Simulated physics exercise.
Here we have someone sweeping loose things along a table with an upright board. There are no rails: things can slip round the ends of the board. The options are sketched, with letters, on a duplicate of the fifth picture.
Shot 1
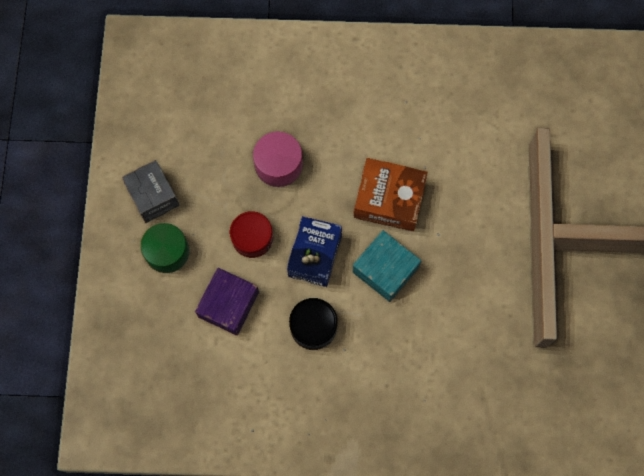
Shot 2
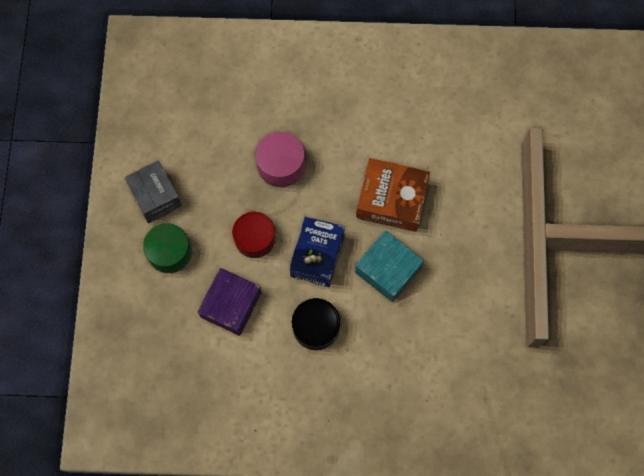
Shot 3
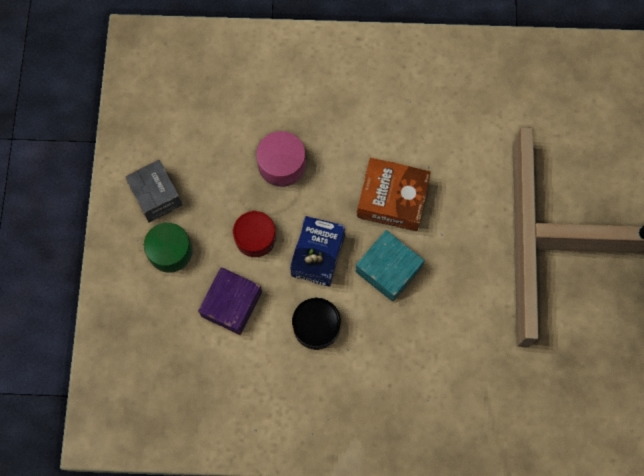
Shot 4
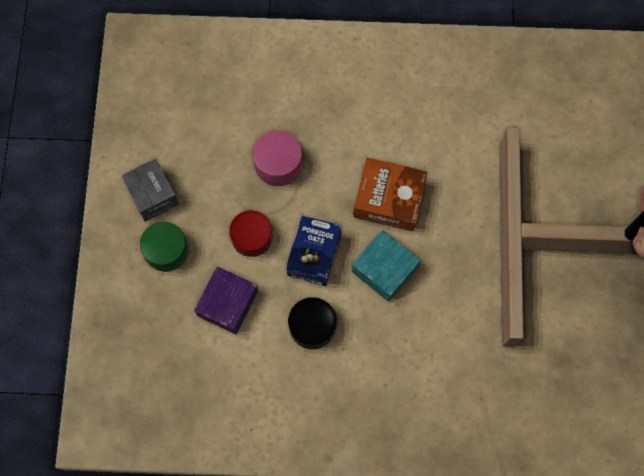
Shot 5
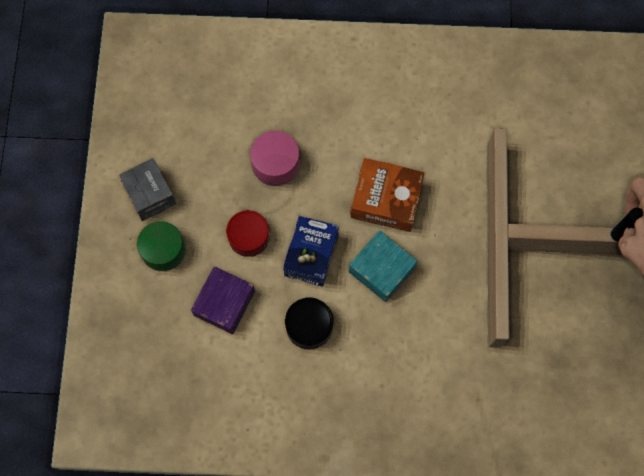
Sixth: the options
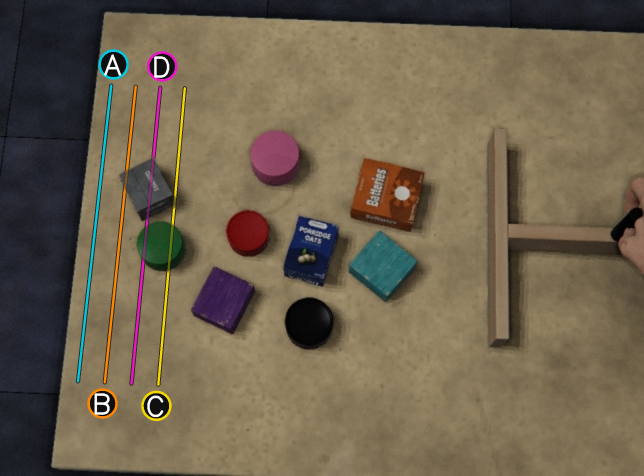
A hand slides a wooden board slightly left across the table toward scattered, unmoving objects.
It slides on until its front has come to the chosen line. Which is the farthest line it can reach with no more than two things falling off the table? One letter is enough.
As far as mark C.
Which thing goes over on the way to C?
The green tin.
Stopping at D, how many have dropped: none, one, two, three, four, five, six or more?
In all, five.
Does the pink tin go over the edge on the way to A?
Yes.
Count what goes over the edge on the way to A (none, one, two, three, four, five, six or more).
Six or more.
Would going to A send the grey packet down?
By then, yes.
On the marked copy, A at (95, 227); B at (121, 228); C at (172, 230); D at (147, 229).
Taking C. A third of the way, board (384, 225); turquoise block (343, 275); orange box (345, 199).
Two thirds of the way, board (264, 220); grey packet (133, 177); green tin (142, 247).
When it is over, board (172, 216); green tin over the edge; red tub (89, 191); one fallen.
As for the rest, A drops nine; B drops five; D drops five.
